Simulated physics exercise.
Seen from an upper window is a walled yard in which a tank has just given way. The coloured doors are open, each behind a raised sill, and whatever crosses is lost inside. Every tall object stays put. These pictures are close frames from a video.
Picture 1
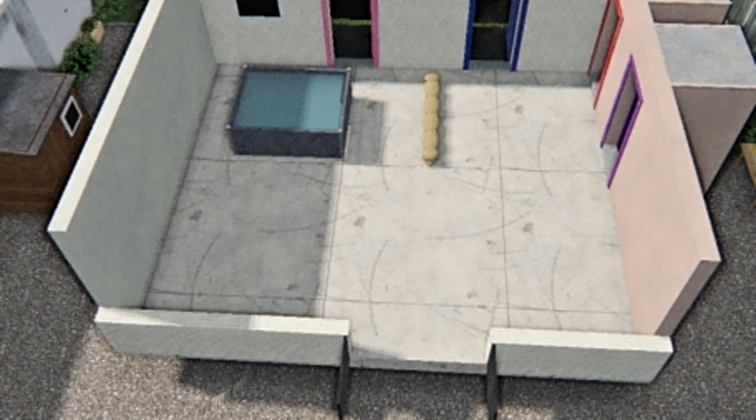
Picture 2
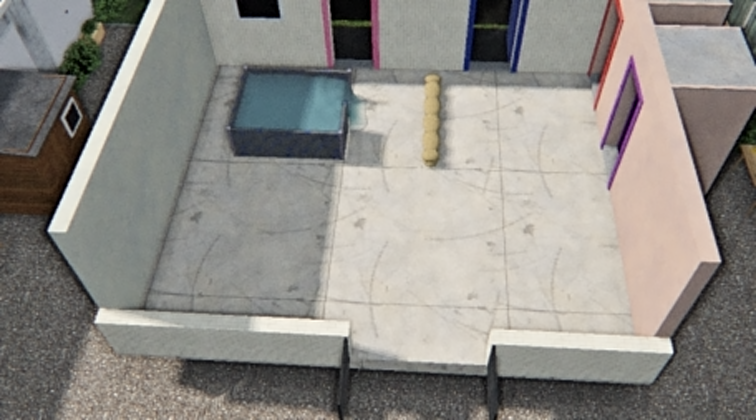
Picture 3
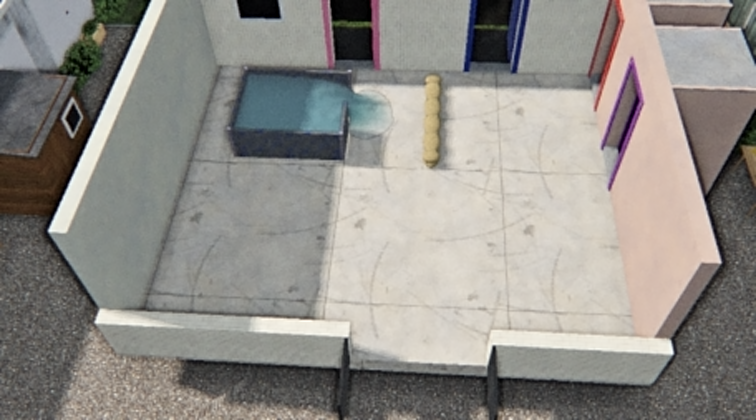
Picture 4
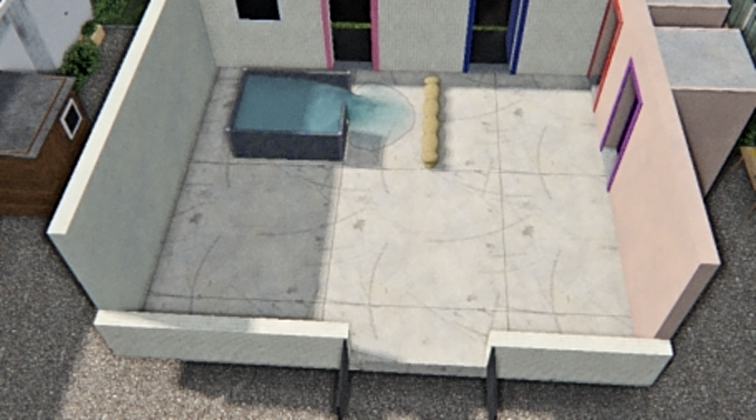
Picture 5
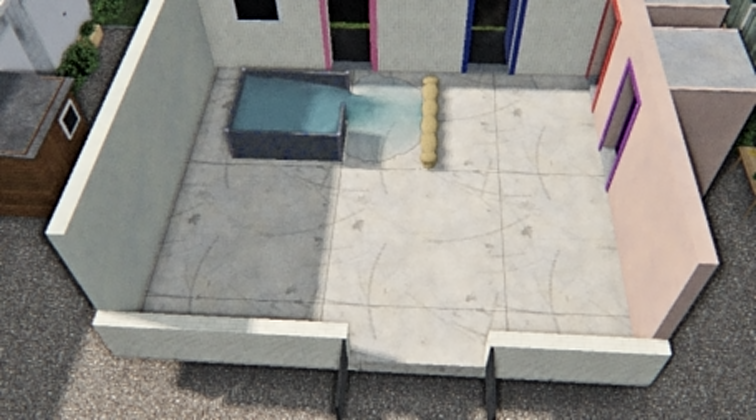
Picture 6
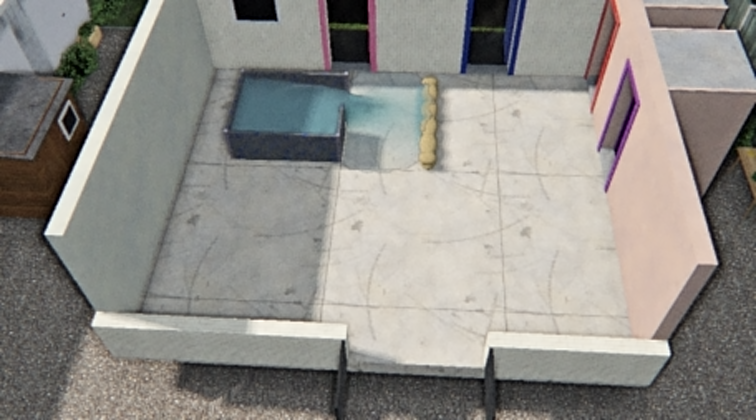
Walled concrete yard seen from above, with water pouring from a dark open tank and spreading right to a tan barrier.
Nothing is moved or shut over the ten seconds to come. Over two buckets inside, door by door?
Outcome: The red door lets in little enough there, the purple door lets in little enough there, the blue door lets in little enough there, the pink door lets too much in there.
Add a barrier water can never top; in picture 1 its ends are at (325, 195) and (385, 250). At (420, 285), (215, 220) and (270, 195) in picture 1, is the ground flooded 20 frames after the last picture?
Taking the points in turn, they are inundated, high and dry and high and dry.
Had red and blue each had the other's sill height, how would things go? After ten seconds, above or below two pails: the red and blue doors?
One at a time: Red exceeds it, and blue admits less.
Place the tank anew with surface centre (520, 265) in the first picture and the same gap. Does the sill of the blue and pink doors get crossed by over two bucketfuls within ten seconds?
Blue door exceeds it, pink door stays within it.
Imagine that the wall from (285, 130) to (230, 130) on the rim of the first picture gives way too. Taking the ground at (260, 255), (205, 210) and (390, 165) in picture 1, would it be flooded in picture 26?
So: Wetted, then wetted, then spared.
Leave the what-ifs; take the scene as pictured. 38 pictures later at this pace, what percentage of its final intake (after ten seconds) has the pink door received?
It works out at roughly 70 percent of the ten-second total.
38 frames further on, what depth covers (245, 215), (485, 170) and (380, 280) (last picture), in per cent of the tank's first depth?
My figures are about 2, 2 and 2 percent.
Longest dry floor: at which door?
Result: The one in purple.
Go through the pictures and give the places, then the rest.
In the first frame, the open tank at (291, 101) is whole and still.
In the second frame, the front is at (361, 98), out from the gap at (347, 104).
In the third frame, the front is at (388, 124), out from the gap at (347, 107).
In the fourth frame, the front is at (411, 122), out from the gap at (347, 108).
In the fifth frame, water pours out at (345, 108) and has run to (422, 96).
In the sixth frame, the front is at (425, 85), out from the gap at (344, 109).
A moment on, water covers 10 % of the floor; the red door not reached, the purple door not reached, the blue door wet at the sill, nothing in, the pink door wet at the sill, nothing in.
Next, water covers 25 % of the floor; the red door not reached, the purple door not reached, the blue door wet at the sill, nothing in, the pink door under two buckets in.
Then, water covers 50 % of the floor; the red door wet at the sill, nothing in, the purple door wet at the sill, nothing in, the blue door wet at the sill, nothing in, the pink door under two buckets in.
Later, water covers 75 % of the floor; the red door wet at the sill, nothing in, the purple door wet at the sill, nothing in, the blue door wet at the sill, nothing in, the pink door over two buckets in.
In the end, water covers 90 % of the floor; the red door wet at the sill, nothing in, the purple door wet at the sill, nothing in, the blue door wet at the sill, nothing in, the pink door over two buckets in.
